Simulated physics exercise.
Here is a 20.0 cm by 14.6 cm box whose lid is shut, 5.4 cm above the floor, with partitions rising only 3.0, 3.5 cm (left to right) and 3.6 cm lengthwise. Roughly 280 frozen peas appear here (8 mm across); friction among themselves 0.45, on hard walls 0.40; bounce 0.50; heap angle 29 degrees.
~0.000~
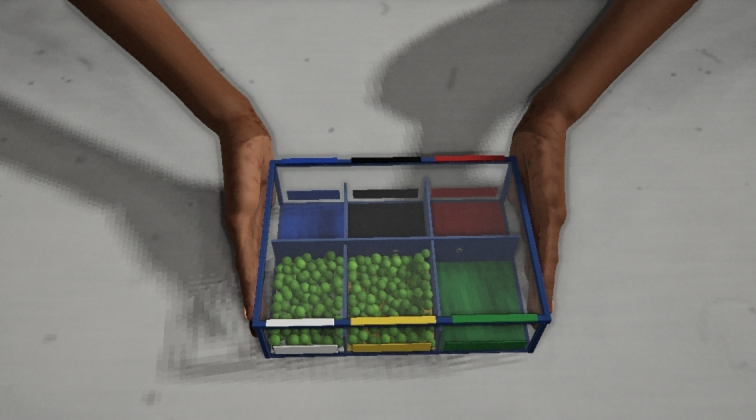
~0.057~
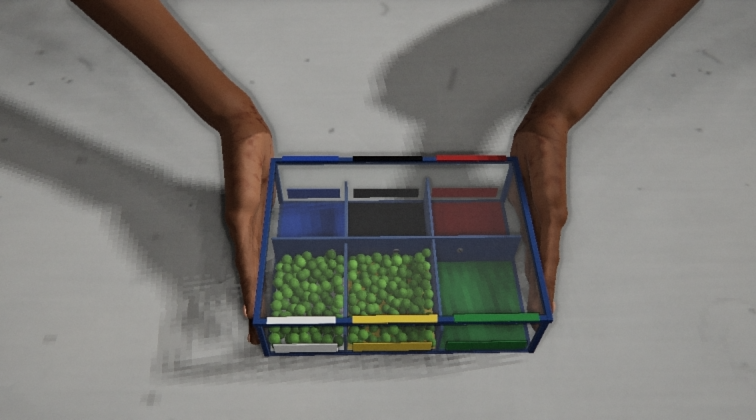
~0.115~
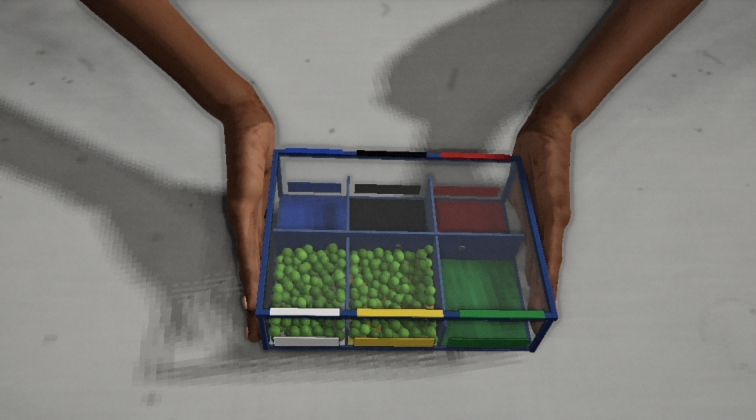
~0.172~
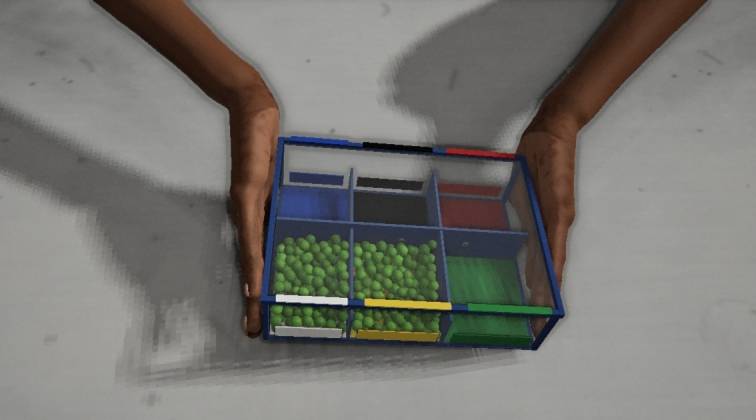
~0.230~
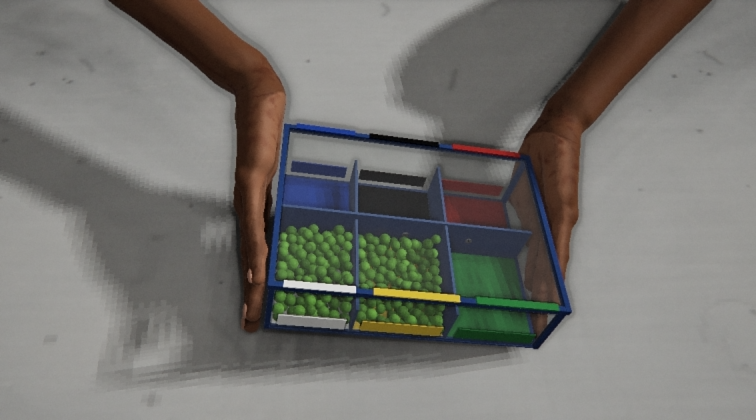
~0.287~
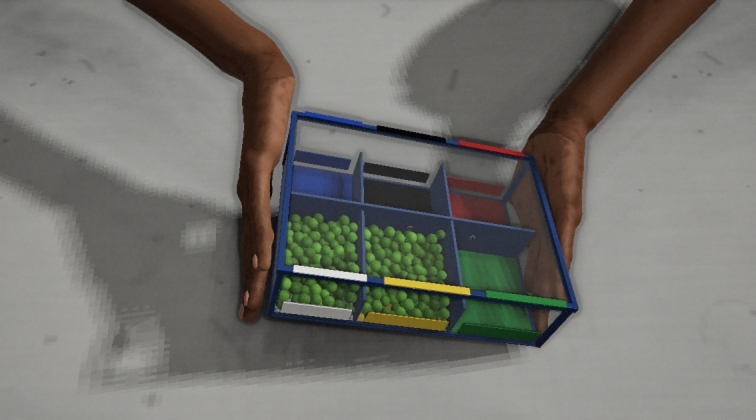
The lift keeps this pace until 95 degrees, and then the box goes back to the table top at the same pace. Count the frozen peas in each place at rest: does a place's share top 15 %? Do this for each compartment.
Red: Succeeds. Blue: Fails. Green: Succeeds. Yellow: Succeeds. White: Fails. Black: Fails.
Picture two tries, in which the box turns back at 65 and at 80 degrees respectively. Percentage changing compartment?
Roughly 10 percent, then roughly 25 percent.
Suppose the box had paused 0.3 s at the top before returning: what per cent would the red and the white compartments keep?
In that case red keeps 45% and white keeps 5%.
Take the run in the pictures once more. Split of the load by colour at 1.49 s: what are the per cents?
It splits as red 10, blue 0, green 5, yellow 55, white 30 and black 0 percent.
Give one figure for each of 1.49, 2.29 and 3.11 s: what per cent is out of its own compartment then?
Estimates: 20 / 70 / 70.
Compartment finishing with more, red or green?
Red.
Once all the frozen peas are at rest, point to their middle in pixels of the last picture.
(476, 270) or so.
Then, at 1.49 s, tilt 95 degrees; red 10 %, green 5 %, yellow 55 %, white 30 %.
After 2.29 s, tilt 42 degrees; red 40 %, green 30 %, yellow 25 %, white 5 %.
Then, at 3.11 s, tilt 0 degrees; red 40 %, green 30 %, yellow 25 %, white 5 %.
At rest (4.0 s), red 40 %, blue 0 %, green 30 %, yellow 25 %, white 5 %, black 0 %.
